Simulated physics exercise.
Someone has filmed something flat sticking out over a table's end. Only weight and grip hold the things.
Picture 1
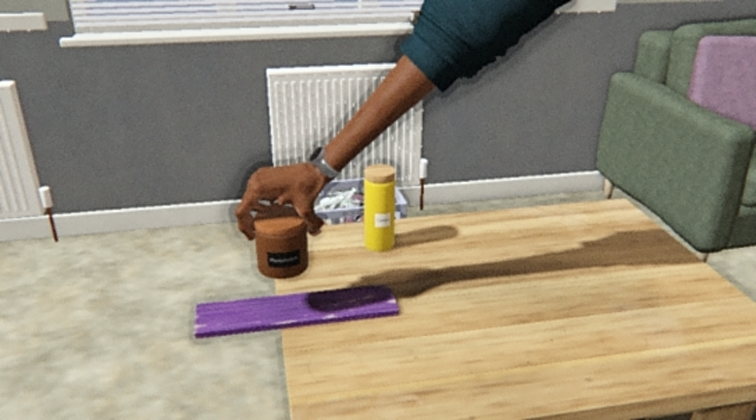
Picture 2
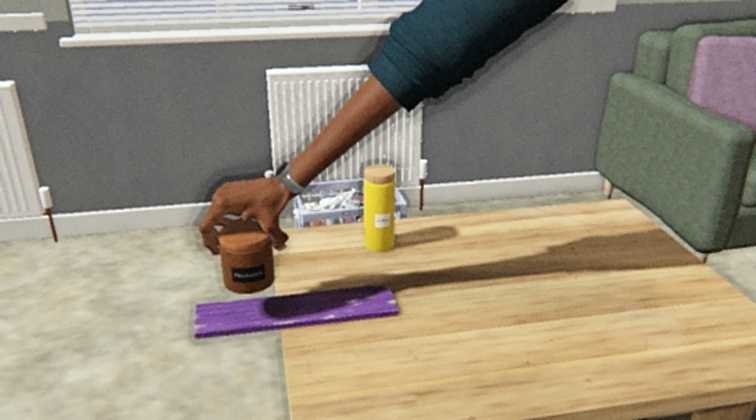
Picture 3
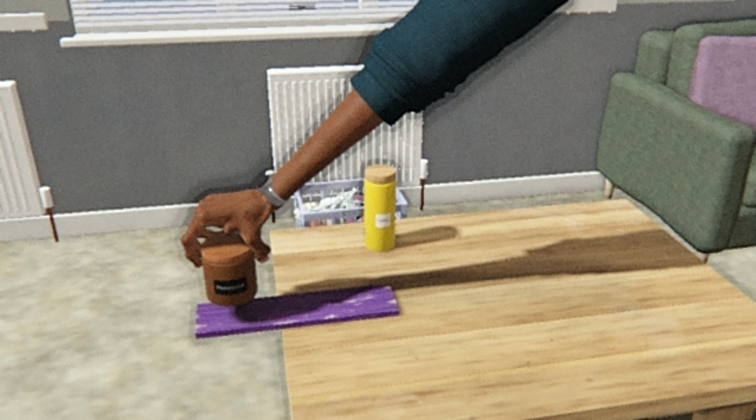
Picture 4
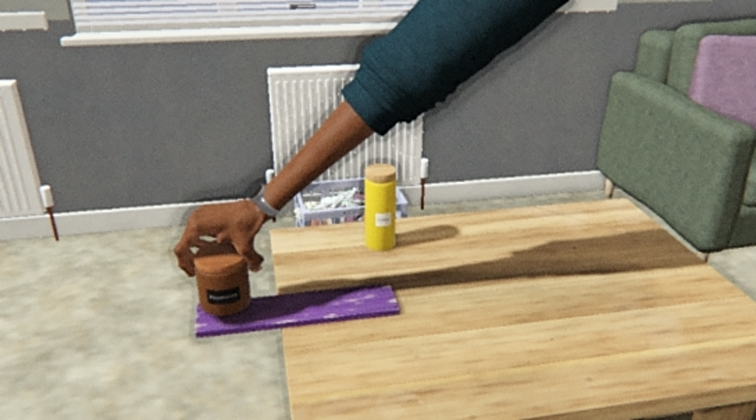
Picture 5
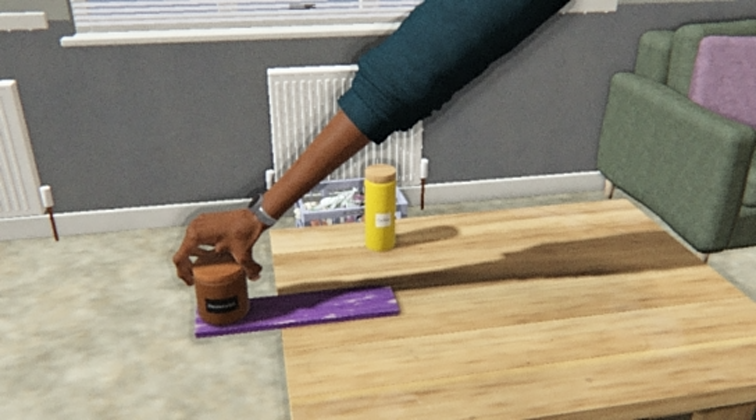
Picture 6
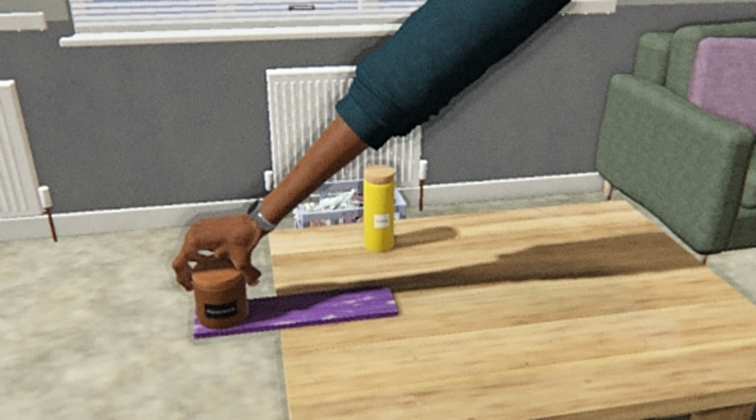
A hand moving a brown jar left from the wooden table and lowering it onto the overhanging end of a purple plank.
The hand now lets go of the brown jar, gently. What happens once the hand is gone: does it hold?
The plank comes down.
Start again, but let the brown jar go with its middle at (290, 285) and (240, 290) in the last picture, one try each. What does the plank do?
First, it stays on the table; second, it tips off the edge.
Then, 0.40 s later than the last frame, brown jar now down on the floor or falling; purple plank on its side.
Then, 0.60 s later than the last frame, purple plank now down on the floor or falling.
Then, 0.90 s later than the last frame, things are still on the move.
When it is over, down on the floor or falling, purple plank and brown jar; yellow jar as before. The plank tips off the edge.
